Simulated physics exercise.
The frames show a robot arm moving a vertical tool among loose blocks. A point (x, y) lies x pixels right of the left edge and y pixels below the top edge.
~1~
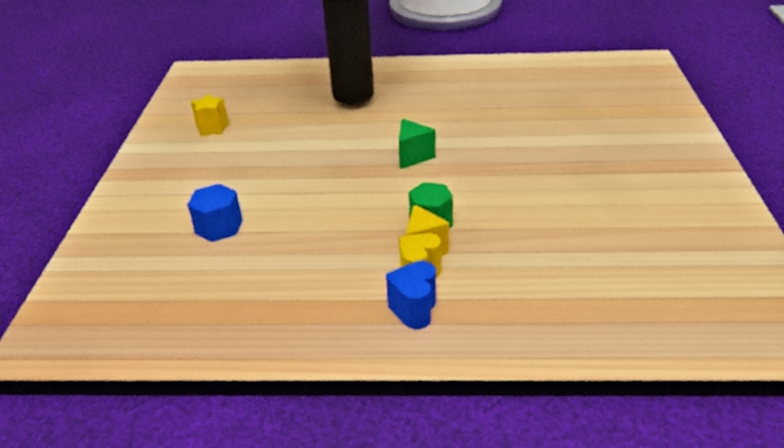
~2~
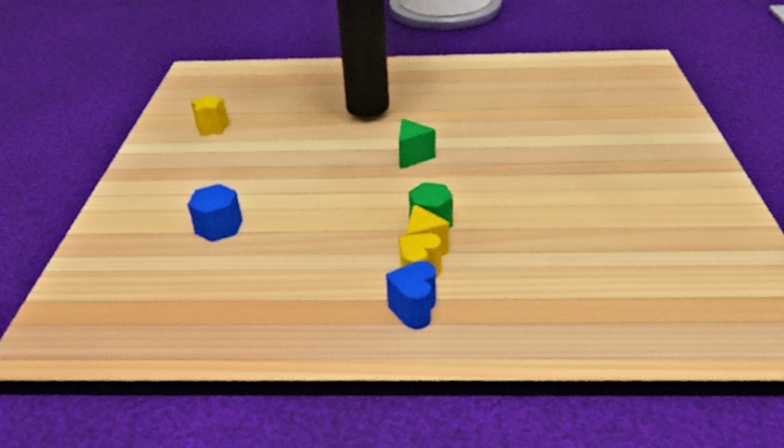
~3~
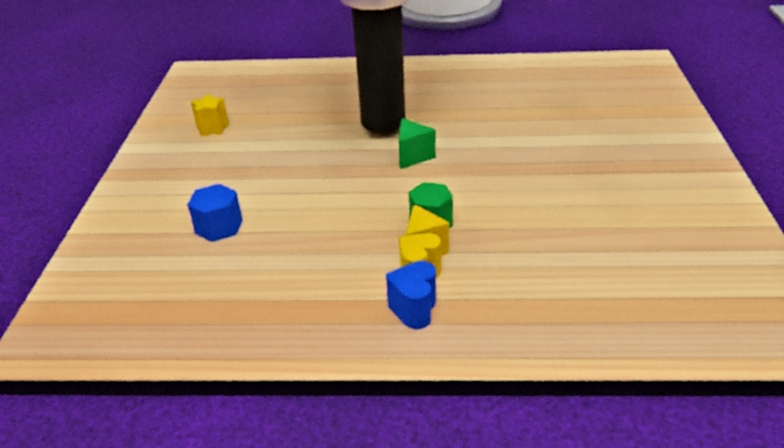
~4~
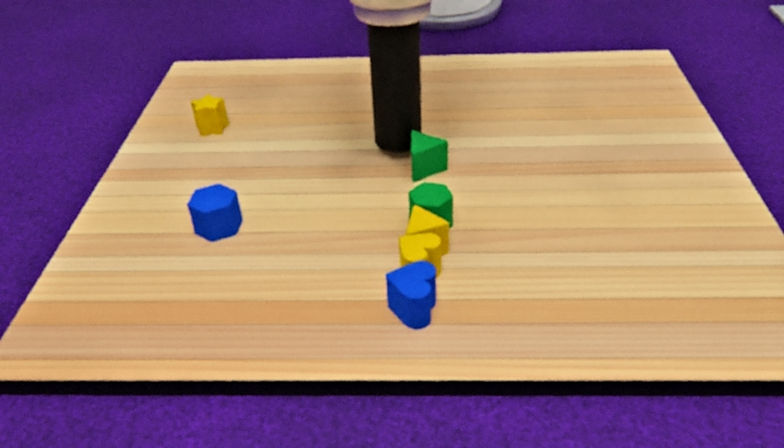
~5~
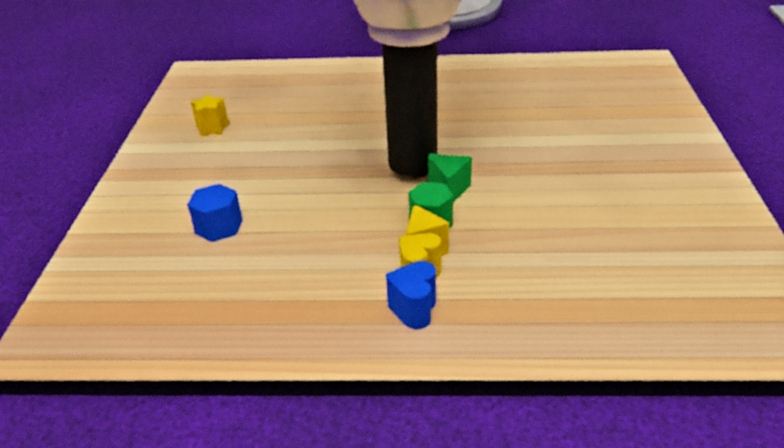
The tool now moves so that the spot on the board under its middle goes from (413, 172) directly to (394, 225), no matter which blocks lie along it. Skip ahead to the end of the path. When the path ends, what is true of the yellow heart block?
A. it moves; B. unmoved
Correct choice: B.
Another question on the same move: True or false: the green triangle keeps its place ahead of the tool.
False - the claim does not hold.
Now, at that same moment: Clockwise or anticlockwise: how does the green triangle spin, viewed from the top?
It ends up turned anticlockwise.
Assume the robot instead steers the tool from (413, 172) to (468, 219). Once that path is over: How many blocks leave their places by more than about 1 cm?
The number is three or more.
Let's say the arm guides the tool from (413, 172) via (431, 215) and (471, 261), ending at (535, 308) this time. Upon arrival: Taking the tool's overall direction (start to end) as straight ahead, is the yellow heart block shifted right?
Answer: Yes.
On the path given first. Halfway along, tool (404, 189); green triangle (452, 170), turned 55° anticlockwise.
At the end, tool (393, 216); yellow heart block still; green hexagonal block (440, 200), turned 20° anticlockwise; green triangle (452, 170), turned 60° anticlockwise.
